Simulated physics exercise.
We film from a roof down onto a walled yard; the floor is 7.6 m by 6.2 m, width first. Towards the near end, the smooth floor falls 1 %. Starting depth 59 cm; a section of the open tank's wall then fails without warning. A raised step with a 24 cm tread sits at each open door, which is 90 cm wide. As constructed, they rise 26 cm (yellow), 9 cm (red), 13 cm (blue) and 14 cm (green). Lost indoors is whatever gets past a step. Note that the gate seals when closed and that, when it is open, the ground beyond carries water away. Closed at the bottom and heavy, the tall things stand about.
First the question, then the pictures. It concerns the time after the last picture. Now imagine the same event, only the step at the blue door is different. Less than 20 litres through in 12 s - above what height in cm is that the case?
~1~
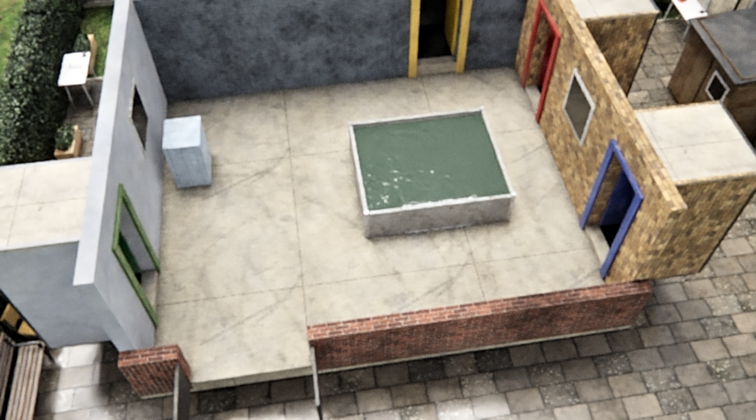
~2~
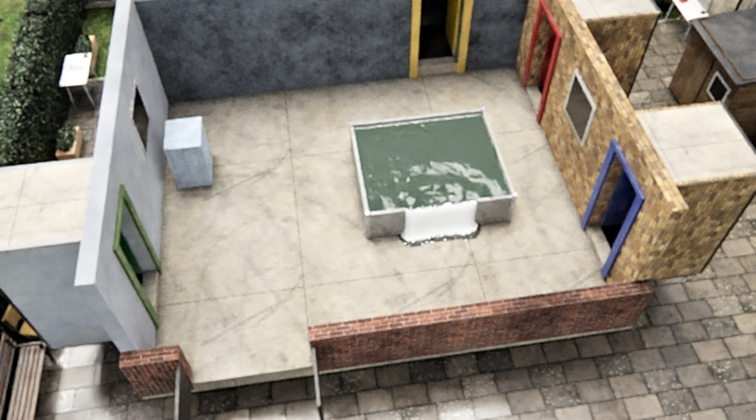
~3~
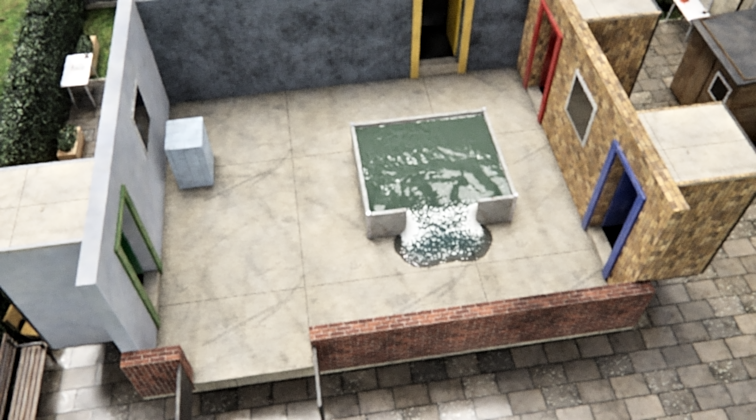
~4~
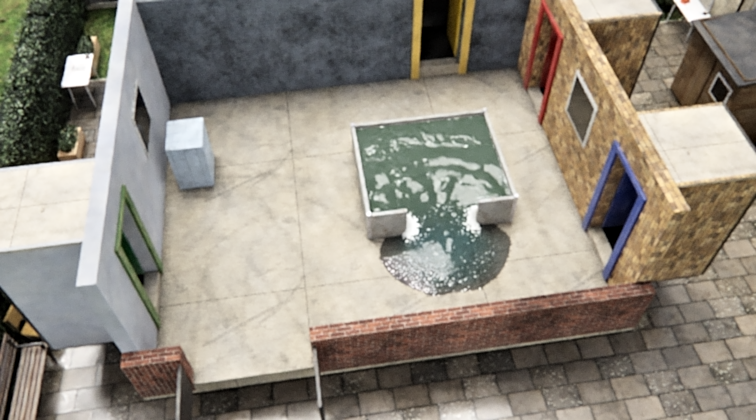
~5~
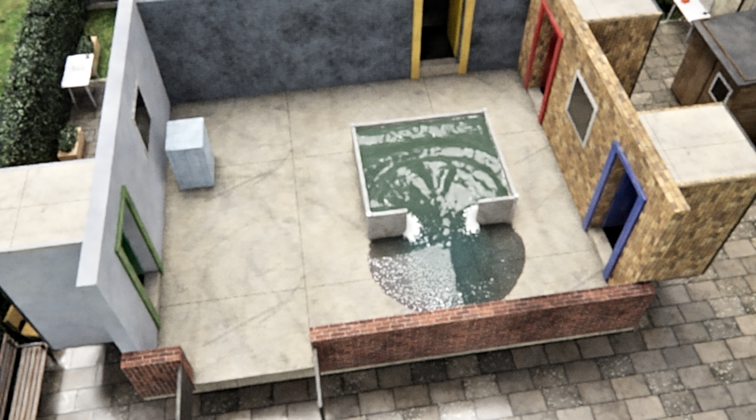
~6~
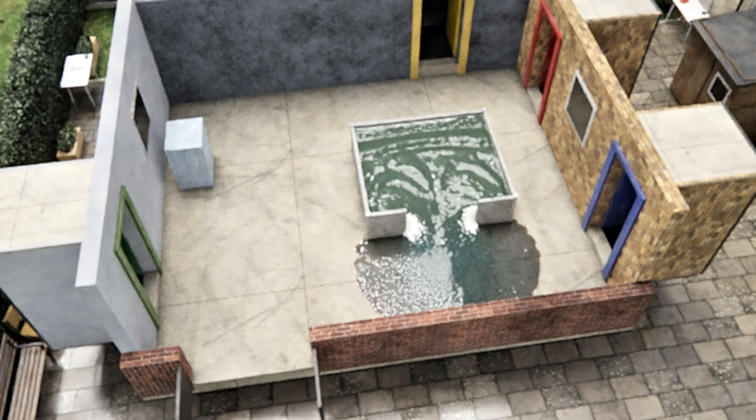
Above about 16 cm.
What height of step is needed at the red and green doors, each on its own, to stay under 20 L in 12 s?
About 7.5 cm at red and about 11.0 cm at green.
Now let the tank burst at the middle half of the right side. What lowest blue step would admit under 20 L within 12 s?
Then 7.0 cm.
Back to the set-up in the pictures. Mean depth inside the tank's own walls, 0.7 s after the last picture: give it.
I'd put it near 43 cm.
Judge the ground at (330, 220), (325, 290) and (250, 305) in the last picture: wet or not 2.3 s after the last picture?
In order: Untouched, soaked, soaked.
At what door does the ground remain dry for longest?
I'd say the yellow door.
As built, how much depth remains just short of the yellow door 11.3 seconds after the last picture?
It stands about 5.5 centimetres deep.
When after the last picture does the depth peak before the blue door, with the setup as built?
About 2.6 seconds.
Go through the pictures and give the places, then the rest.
The first frame shows still water, 59 cm deep, in the open tank at (428, 161); the blue door at (608, 216) is dry.
In the second frame, the front is at (409, 242), 0.2 m from the gap at (439, 220); 0.2 m2 of floor is wet, 59 cm left at the back.
In the third frame, water pours out at (440, 221) and has run 0.7 m, to (425, 263); about 10 cm deep outside, 59 cm at the back.
In the fourth frame, the gap is at (441, 222), the front 1.3 m out at (431, 290); the back of the open tank holds 59 cm.
In the fifth frame, the gap is at (441, 222), the front 1.8 m out at a hidden place; the back of the open tank holds 58 cm.
In the sixth frame, water pours out at (440, 221) and has run 2.1 m, to a hidden place; about 5 cm deep outside, 53 cm at the back; 1.1 m in a straight line remain to the blue door at (610, 217).
Then, 0.7 s after the last picture water covers 15 % of the floor, deepest (40 cm) near (456, 322); it has not reached the blue door.
Then, 2.3 s after the last picture water covers 40 % of the floor, deepest (36 cm) near (618, 309); 20 cm at the blue door, 7 litres in over its 13 cm step.
Then, 11.3 s after the last picture water covers 100 % of the floor, deepest (10 cm) near (167, 156); 7 cm at the blue door, 51 litres in over its 13 cm step.
At the blue door as built, the water peaked near 20 cm, 2.5 s after the last picture.
With a step of 13.5 cm, 45 litres would have come in within the 12 s; with 18 cm, 12 litres. So under 20 litres takes about 16 cm.
